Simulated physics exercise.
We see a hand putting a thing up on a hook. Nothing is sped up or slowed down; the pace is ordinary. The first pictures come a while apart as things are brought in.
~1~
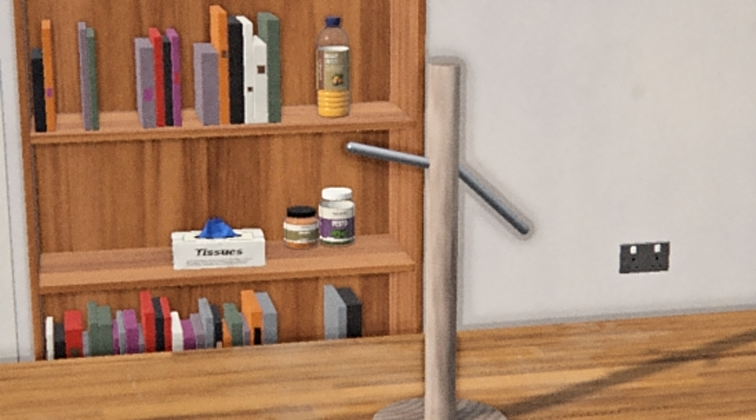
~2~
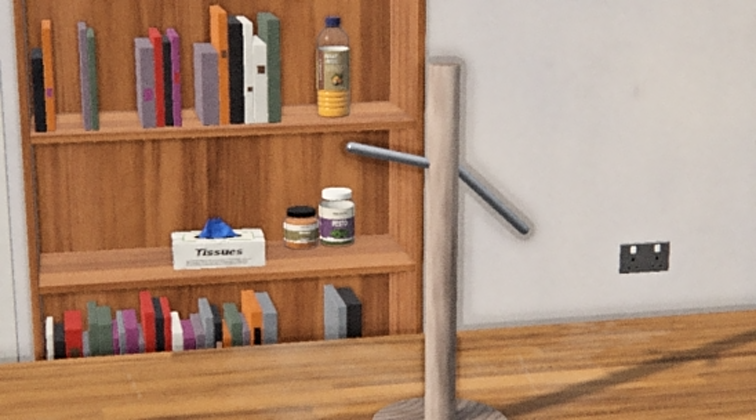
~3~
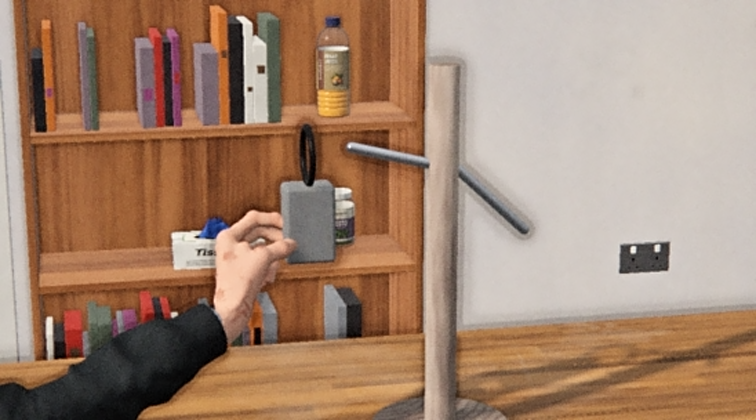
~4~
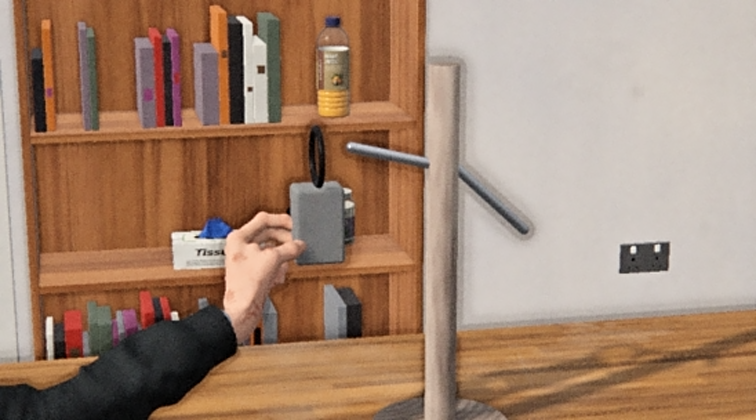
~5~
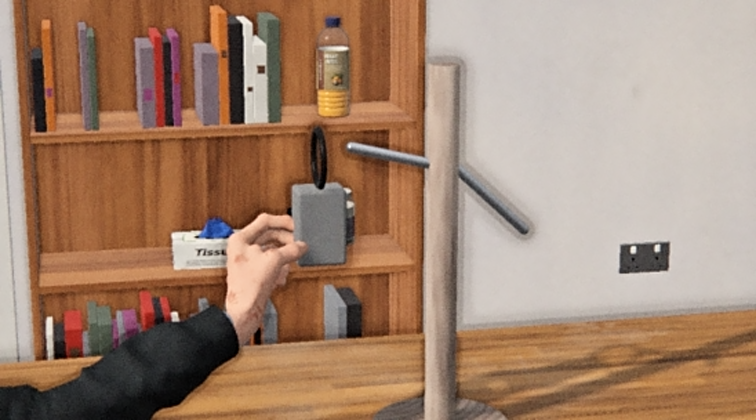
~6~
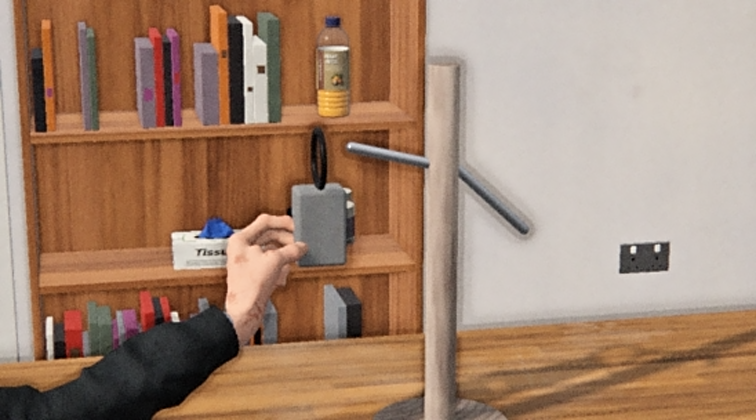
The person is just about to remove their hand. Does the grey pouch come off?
Yes.
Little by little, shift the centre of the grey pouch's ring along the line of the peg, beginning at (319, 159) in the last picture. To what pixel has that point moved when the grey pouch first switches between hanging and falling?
The switch point lies roughly at (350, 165).
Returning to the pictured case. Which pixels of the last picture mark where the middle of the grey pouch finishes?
I'd say it stops near (321, 381).
Then, 0.18 s past the last view, grey pouch in the air near (320, 278).
Finally, the grey pouch falls off, near (321, 381).
